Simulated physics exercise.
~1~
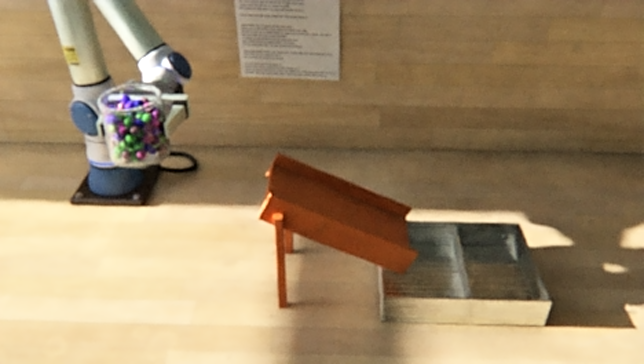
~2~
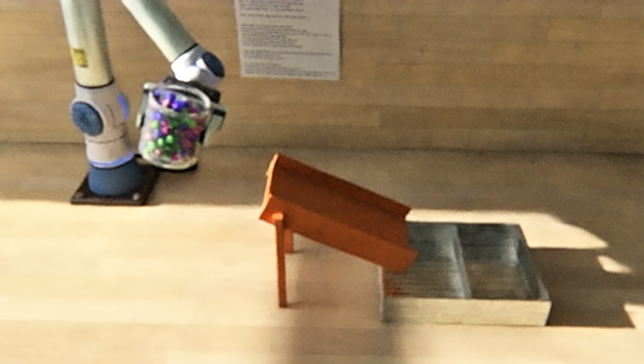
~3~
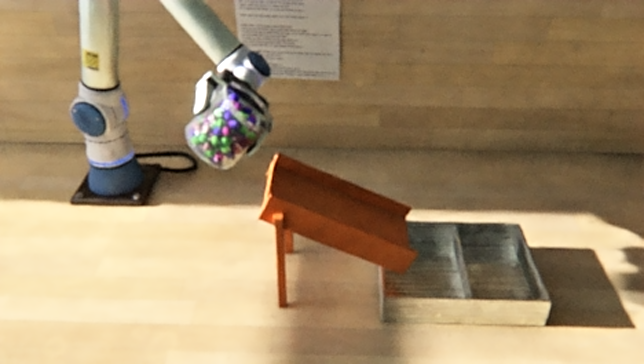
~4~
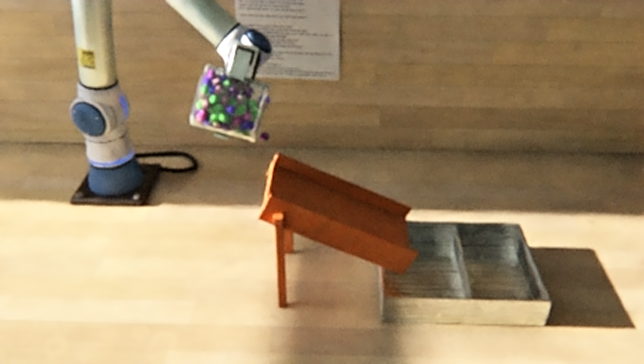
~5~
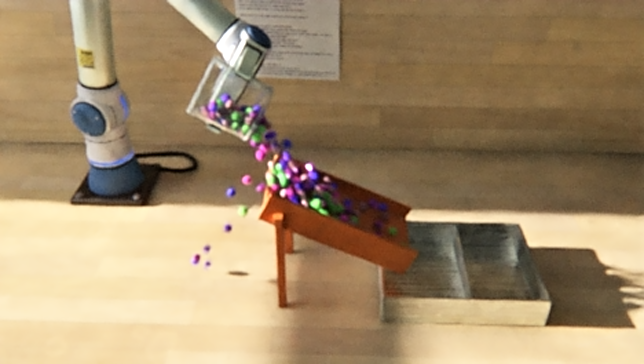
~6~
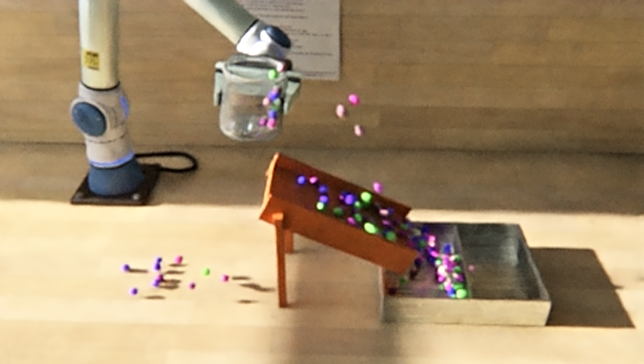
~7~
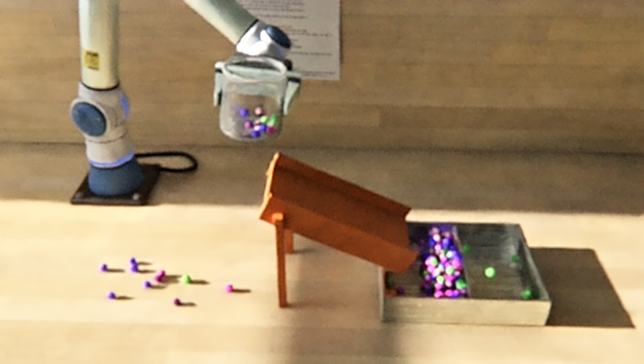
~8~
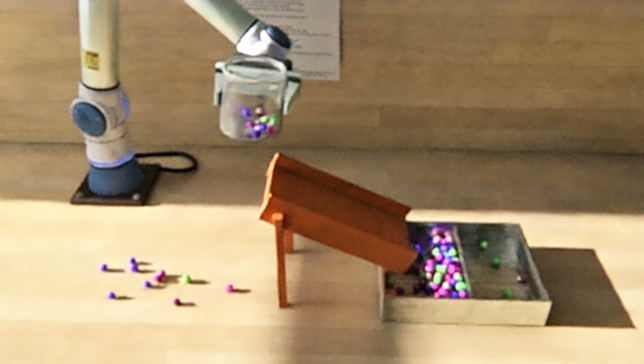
A pale robot arm with blue joints, seen from the front and slightly above, holds a clear cup of purple, green and pink sweets at the left of a light wooden surface. An orange-brown chute on legs slopes down rightward into a grey divided tray. The arm carries the cup right, then tips it over the chute. Sweets pour out and slide down, while some fall to the surface on the left. The cup swings upright again, keeping a few. Most sweets end heaped in the tray's nearer left part, with a few beyond the divider and some scattered left of the chute.
